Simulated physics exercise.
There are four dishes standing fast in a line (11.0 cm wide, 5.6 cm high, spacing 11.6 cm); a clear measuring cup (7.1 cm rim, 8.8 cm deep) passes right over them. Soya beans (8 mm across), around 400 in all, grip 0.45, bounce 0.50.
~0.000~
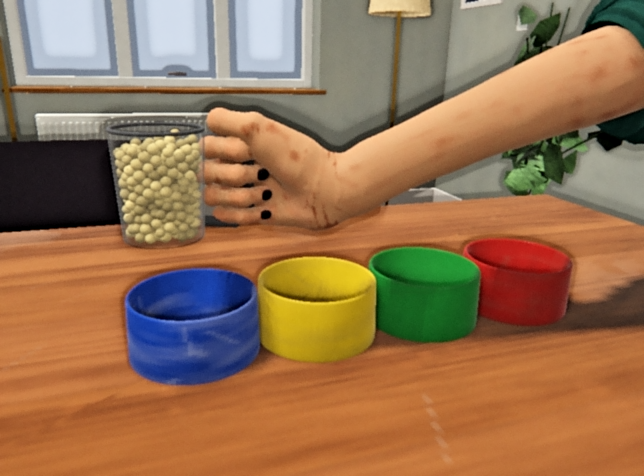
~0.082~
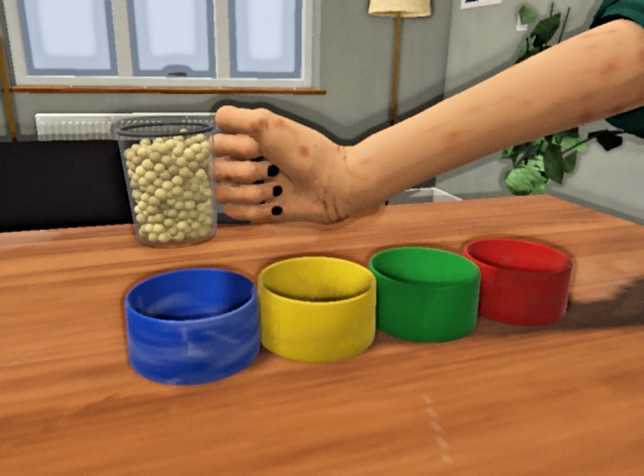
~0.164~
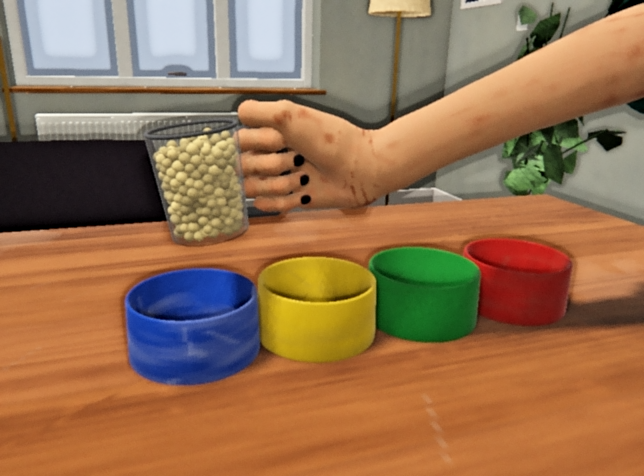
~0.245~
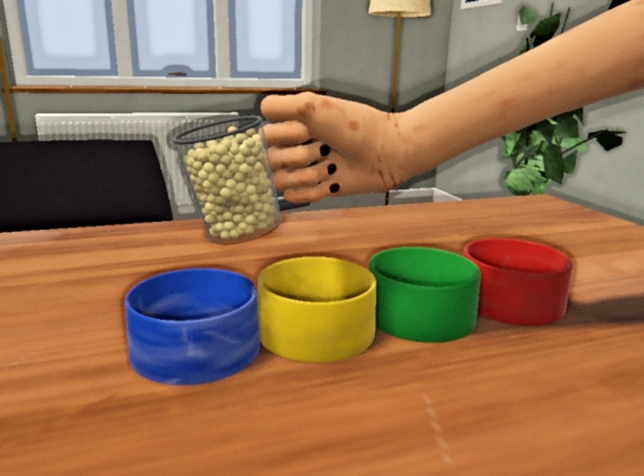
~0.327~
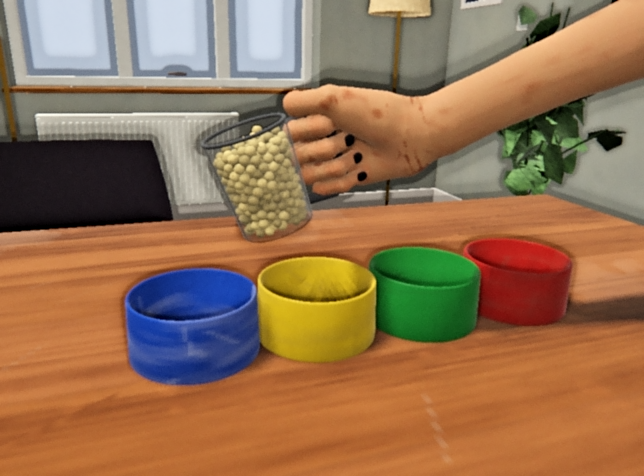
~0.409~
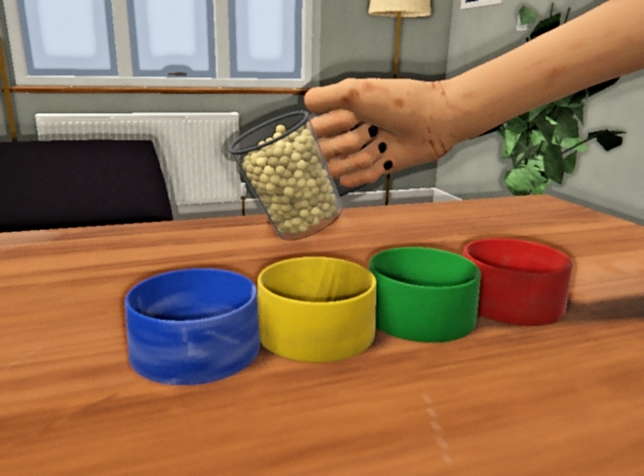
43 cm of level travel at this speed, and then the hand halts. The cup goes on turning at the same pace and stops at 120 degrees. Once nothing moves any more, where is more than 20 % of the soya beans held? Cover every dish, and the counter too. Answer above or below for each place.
Red: Above, blue: Below, green: Below, yellow: Below, counter: Below.
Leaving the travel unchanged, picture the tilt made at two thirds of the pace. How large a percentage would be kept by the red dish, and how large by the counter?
In that case red 100; counter 0.
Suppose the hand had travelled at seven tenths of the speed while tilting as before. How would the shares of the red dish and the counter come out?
Red: 30; counter: 10.
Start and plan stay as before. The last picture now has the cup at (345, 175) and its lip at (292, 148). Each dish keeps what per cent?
Final shares - red 100 %, blue 0 %, green 0 %, yellow 0 %.
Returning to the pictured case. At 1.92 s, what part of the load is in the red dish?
About 90 per cent by then.
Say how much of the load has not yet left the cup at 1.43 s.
85 %.
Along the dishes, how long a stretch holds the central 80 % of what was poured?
I'd estimate close to 6 cm.
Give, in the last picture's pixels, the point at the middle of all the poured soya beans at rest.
Estimated resting centre: Around (507, 285).
Then, at 1.02 s, tilt 70 degrees; cup holds 100 %.
Then, at 1.43 s, tilt 100 degrees; cup holds 85 %, red 10 %.
Then, at 1.92 s, tilt 120 degrees; cup holds 5 %, red 90 %.
In the end, at 2.6 s, red 95 %, blue 0 %, green 0 %, yellow 0 %, counter 0 %.
